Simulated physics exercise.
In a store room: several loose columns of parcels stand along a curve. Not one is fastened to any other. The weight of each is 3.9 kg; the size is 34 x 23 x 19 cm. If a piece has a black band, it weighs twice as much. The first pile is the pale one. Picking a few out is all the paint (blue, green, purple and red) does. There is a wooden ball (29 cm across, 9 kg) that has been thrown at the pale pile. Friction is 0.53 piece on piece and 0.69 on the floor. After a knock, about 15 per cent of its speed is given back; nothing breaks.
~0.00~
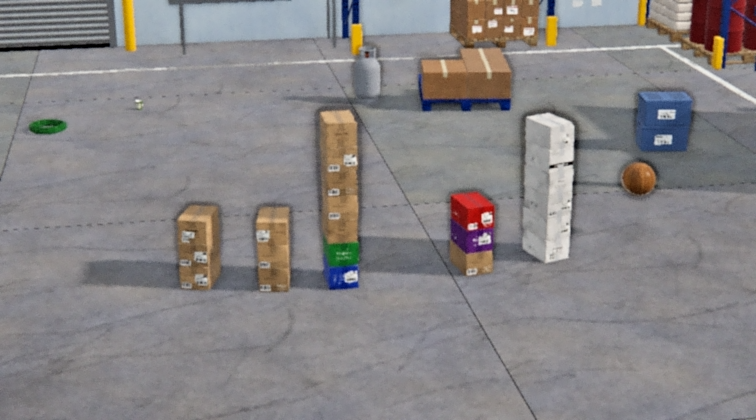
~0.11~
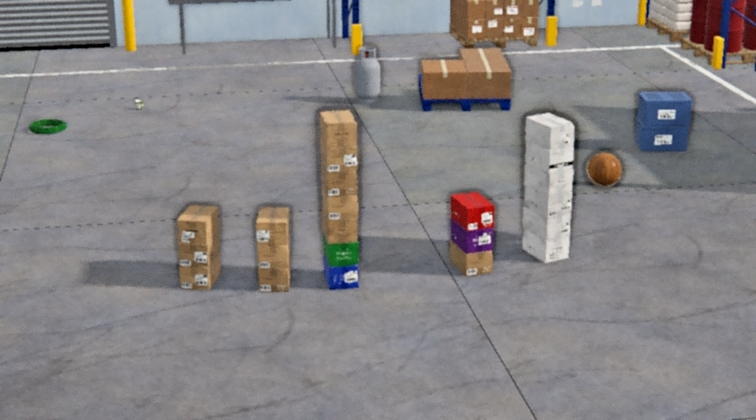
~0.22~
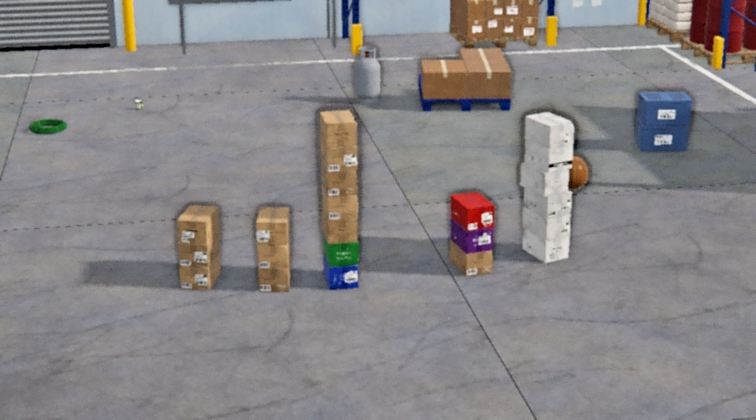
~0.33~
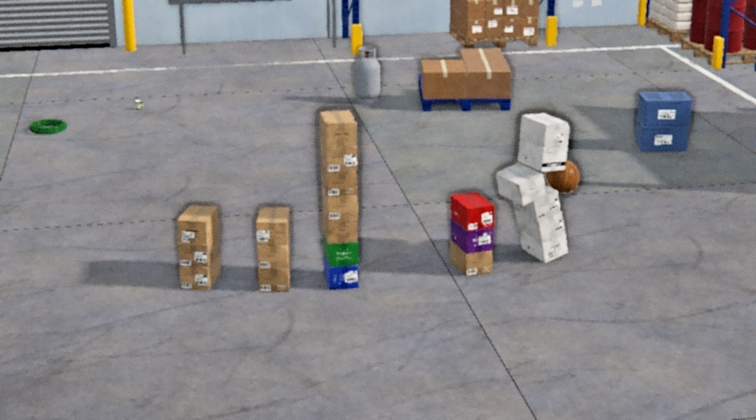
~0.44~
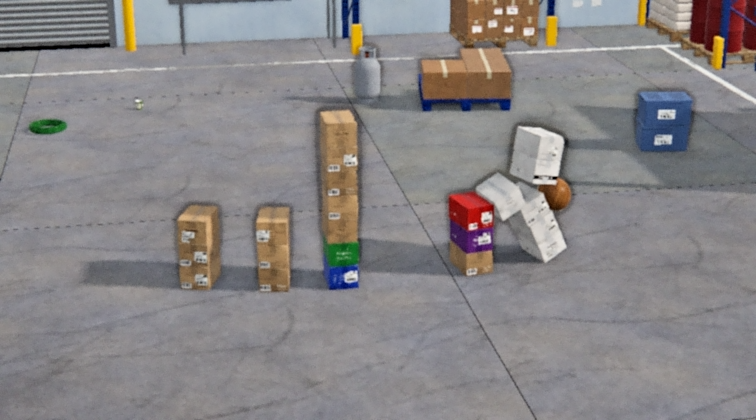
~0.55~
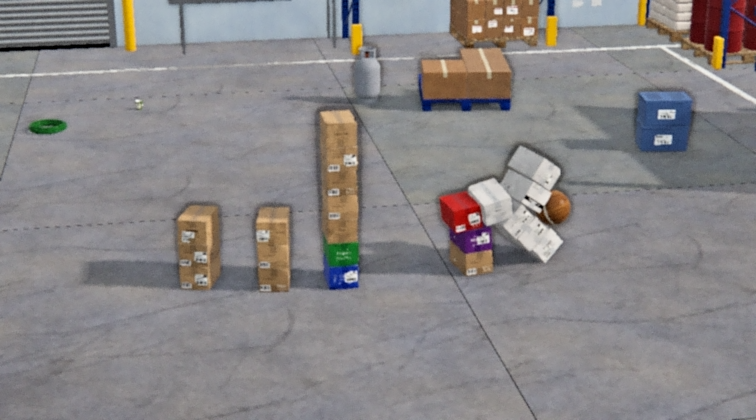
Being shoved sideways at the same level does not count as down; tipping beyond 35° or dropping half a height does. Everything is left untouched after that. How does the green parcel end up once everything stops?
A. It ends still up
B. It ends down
It ends still up.
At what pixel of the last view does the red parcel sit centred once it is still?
Its centre finishes around pixel (378, 261) in the last picture.
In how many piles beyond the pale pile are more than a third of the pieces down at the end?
That would be 1 of them.
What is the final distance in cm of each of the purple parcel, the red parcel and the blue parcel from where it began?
Start to finish, close to purple 50, red 90, blue 0 centimetres.
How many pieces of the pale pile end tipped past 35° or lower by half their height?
Tally of pale pieces: 6.
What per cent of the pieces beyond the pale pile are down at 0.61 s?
By then 0 per cent.
After 0.61 s, 6 of the pale pile down; none of the 16 other parcels down, 2 disturbed; green parcel unmoved; red parcel leaning 6°.
After 0.70 s, 6 of the pale pile down; none of the 16 other parcels down, 3 disturbed; green parcel unmoved; purple parcel leaning 10°.
After 0.90 s, 6 of the pale pile down; 3 of the 16 other parcels down; green parcel unmoved; purple parcel leaning 50°, 7 cm lower.
After 1.16 s, 6 of the pale pile down; 3 of the 16 other parcels down; green parcel unmoved; red parcel upside down.
At rest (1.9 s), 6 of the pale pile down; 3 of the 16 other parcels down; green parcel unmoved; red parcel upside down; purple parcel on its side. As the last picture would show them, middles, green parcel near (340, 247), red parcel near (378, 261).
